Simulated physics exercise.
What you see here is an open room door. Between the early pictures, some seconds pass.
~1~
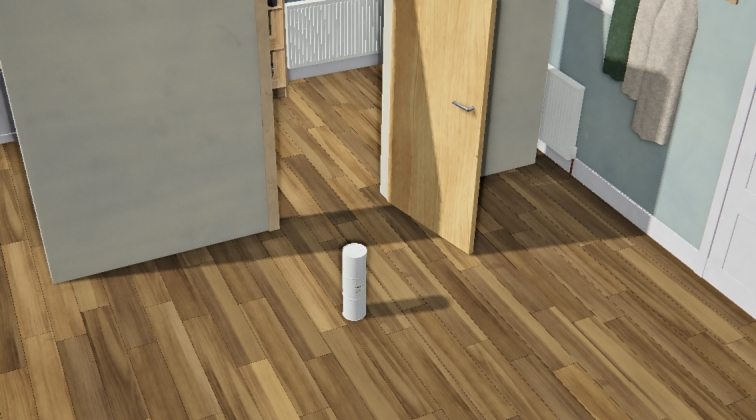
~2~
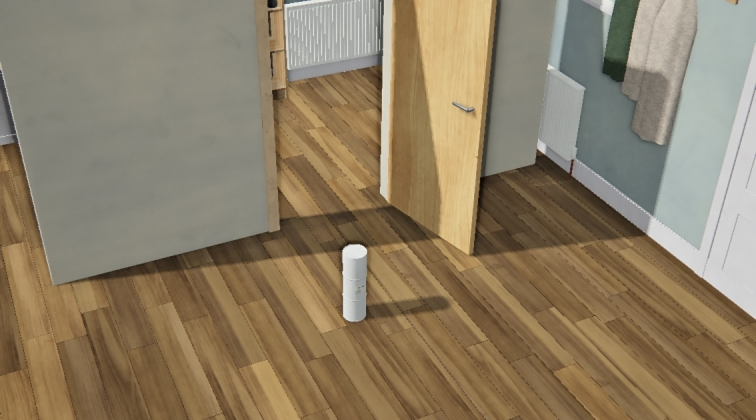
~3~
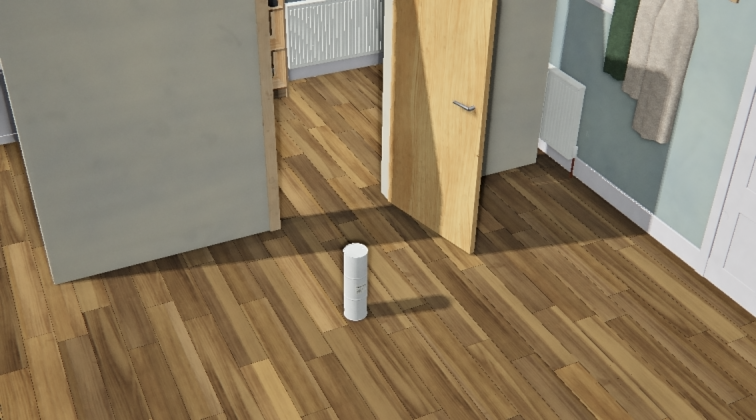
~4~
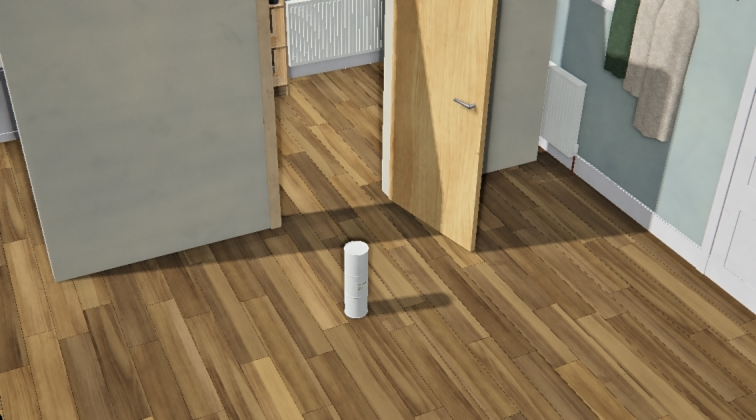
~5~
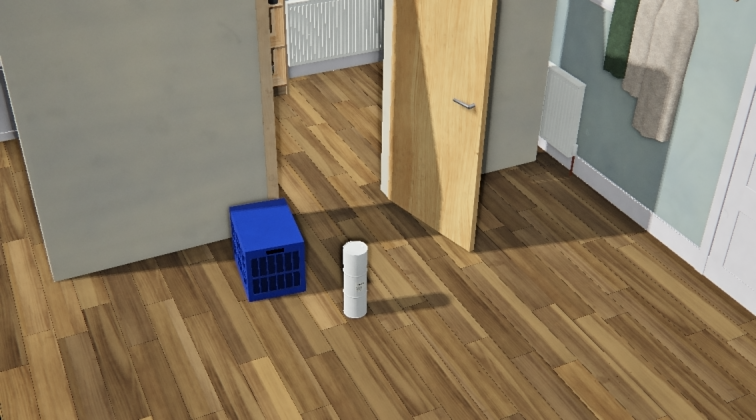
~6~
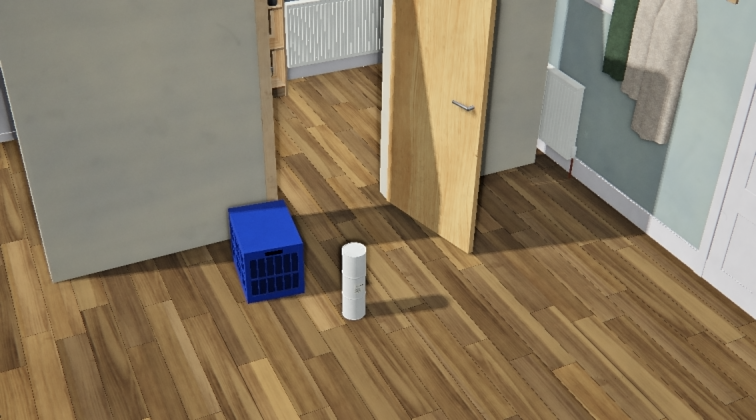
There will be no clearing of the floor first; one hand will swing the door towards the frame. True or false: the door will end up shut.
True.
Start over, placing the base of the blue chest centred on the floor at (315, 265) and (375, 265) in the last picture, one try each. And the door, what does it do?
First try: It is blocked; second try: It stops short.
Then, 0.70 s on from there, open by 78°.
Then, 1.10 s on from there, open by 50°.
Then, 1.60 s on from there, open by 13°.
In the end, open by 0°; both unmoved. At the end, from the last picture's camera, blue chest near (266, 250).
